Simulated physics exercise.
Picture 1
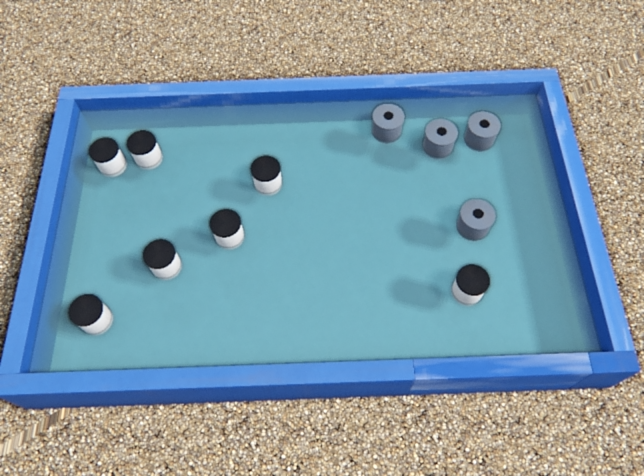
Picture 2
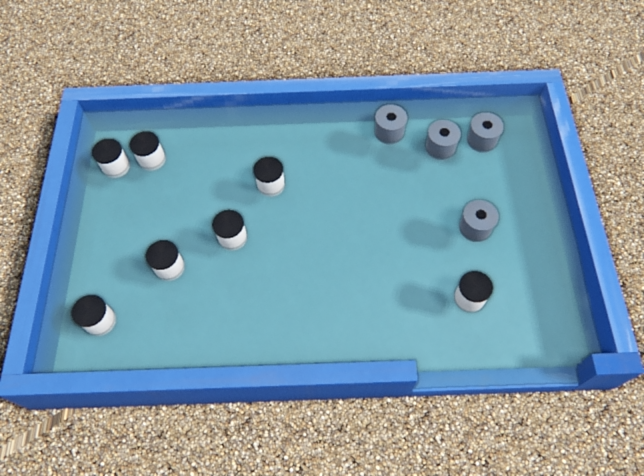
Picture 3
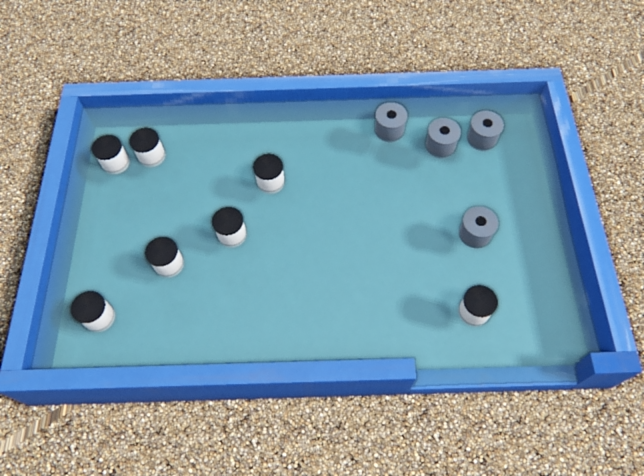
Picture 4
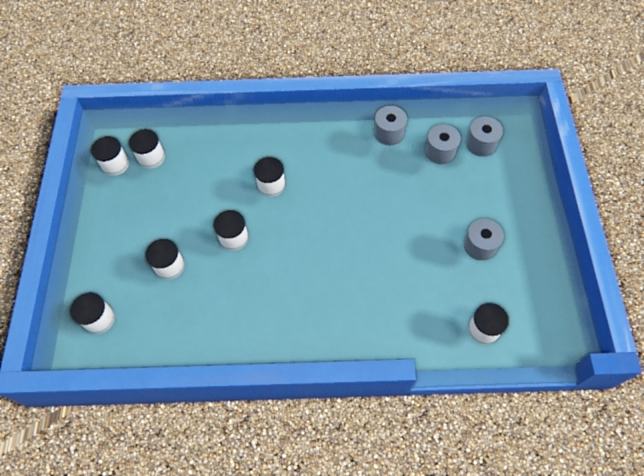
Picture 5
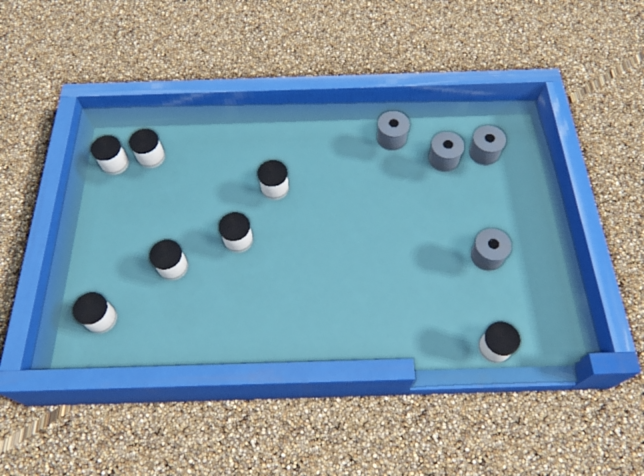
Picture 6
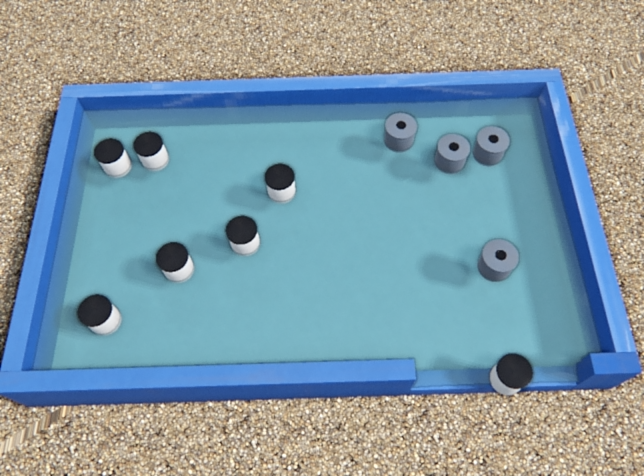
A shallow rectangular pool with blue walls and teal water sits on speckled, gravelly ground, seen from above at a steady angle. Six white floats with black tops are spread across the left and middle, with four grey ones and another black-topped one at right. A front wall section disappears, the right black-topped float drifts forward into the gap, and the nearest grey one follows slightly while others barely shift.
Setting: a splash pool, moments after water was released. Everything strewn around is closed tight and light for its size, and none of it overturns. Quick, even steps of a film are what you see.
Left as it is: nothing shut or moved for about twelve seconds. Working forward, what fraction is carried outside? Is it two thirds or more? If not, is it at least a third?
Bottom third.
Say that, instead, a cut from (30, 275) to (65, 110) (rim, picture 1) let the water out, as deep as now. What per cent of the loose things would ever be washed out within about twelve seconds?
Estimate: Close to 50 %.
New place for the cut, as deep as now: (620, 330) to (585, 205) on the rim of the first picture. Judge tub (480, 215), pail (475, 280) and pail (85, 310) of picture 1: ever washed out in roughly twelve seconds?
Result by object, in the order asked: Flushed / flushed / not flushed.
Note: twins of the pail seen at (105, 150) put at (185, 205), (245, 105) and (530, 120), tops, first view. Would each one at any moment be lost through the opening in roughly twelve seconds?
Sure - one by one that's in the room, then in the room, then in the room.
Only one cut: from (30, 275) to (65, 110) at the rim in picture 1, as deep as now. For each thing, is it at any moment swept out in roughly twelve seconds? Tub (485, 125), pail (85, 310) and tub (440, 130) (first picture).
Remains, escapes, remains.
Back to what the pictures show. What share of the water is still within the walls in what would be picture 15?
78 %.
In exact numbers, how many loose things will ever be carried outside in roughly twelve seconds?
The answer is 2.
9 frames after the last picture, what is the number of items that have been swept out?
By then the total stands at 2.
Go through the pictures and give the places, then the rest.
In the first picture, a pail at (473, 279) floats; a tub at (478, 214) floats; 0 of 11 have shifted.
In the second picture, a pail at (476, 286), afloat; a tub at (481, 215) floats; 0 of 11 have shifted.
In the third picture, a pail at (481, 301) floats, close to its start; a tub at (481, 222), afloat, close to its start; 1 of 11 have shifted.
In the fourth picture, a pail at (491, 319) floats, close to its start; a tub at (486, 234) floats, close to its start; 2 of 11 have shifted.
In the fifth picture, a pail at (503, 338) floats, a stride from its start; a tub at (493, 244) floats, close to its start; 7 of 11 have shifted.
In the sixth picture, a pail at (515, 371), afloat, a stride from its start; a tub at (501, 255), afloat, close to its start; 8 of 11 have shifted.
A moment on, 1 of 11 are out; 10 afloat.
Next, 2 of 11 are out; 9 afloat.
Later, 2 of 11 are out; 9 afloat.
In the end, 2 of 11 are out; 9 afloat.
